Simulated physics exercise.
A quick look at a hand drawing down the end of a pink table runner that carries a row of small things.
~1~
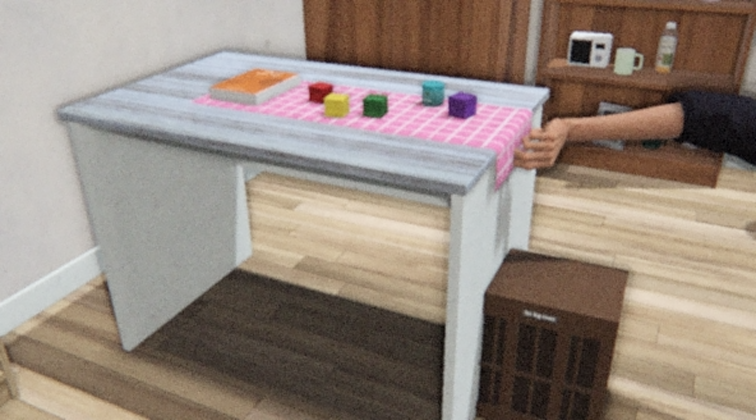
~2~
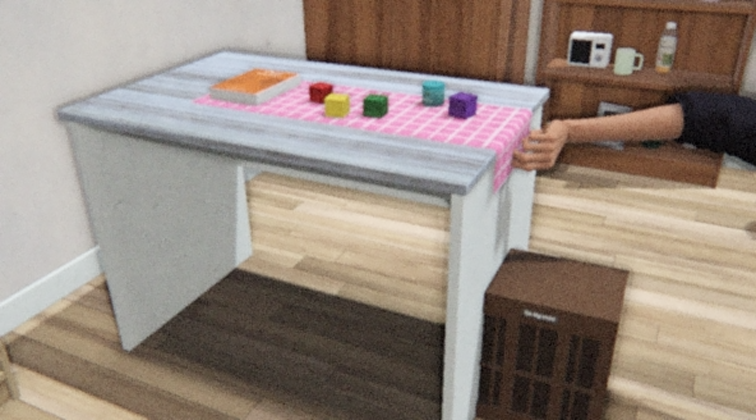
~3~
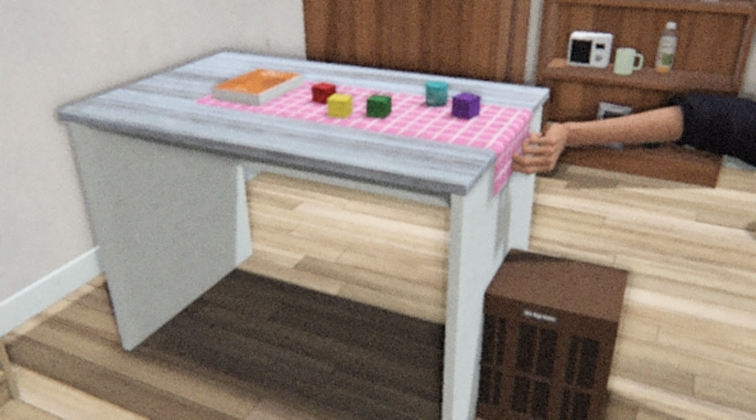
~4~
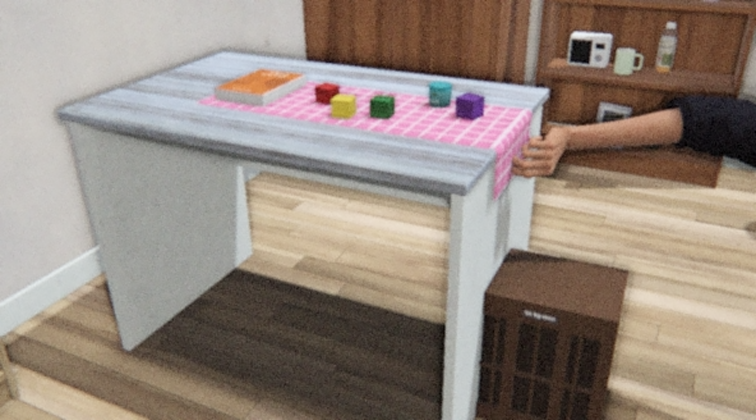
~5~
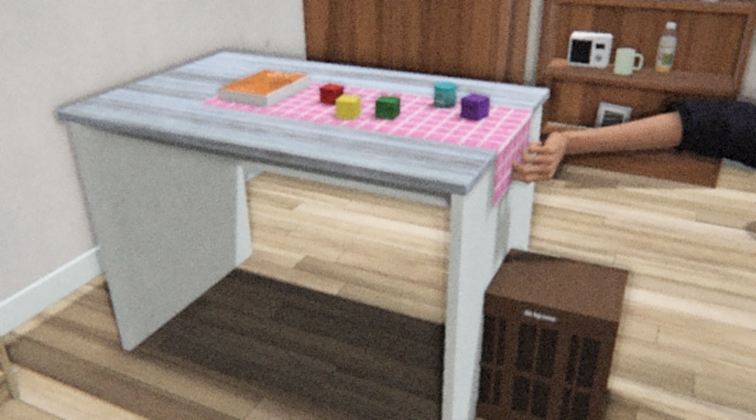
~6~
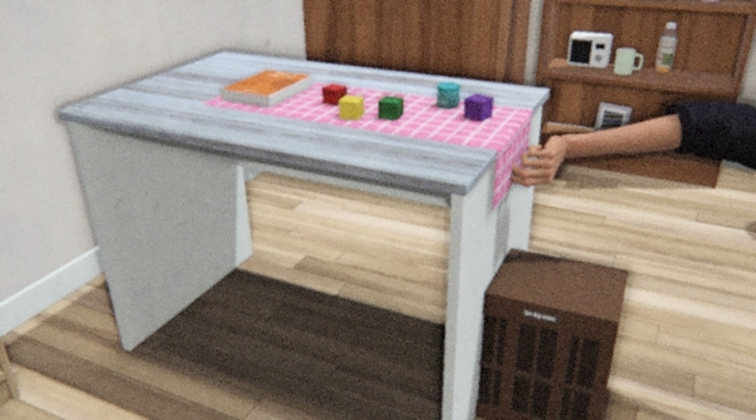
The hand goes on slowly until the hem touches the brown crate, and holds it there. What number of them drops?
The count of fallen things is two.
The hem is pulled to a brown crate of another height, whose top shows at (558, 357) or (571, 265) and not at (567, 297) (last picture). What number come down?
Over the edge go 4 and 1.
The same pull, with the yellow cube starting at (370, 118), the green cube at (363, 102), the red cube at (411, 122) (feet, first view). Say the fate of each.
The yellow cube remains up; the green cube keeps its place on top; the red cube tumbles off.
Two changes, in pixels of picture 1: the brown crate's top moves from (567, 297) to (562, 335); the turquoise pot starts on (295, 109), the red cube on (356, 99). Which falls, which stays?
The turquoise pot holds on; the red cube survives.
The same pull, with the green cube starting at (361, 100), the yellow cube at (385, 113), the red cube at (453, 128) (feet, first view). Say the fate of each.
The green cube keeps its place on top; the yellow cube stays on; the red cube goes over.
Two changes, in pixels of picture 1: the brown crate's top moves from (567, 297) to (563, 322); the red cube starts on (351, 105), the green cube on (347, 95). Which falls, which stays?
The red cube does not fall, the green cube remains up.
A little later, hem near (510, 220); all still up.
Next, hem near (508, 256); purple cube and turquoise pot gone.
When it is over, hem on the crate; purple cube and turquoise pot gone. It carries off two.
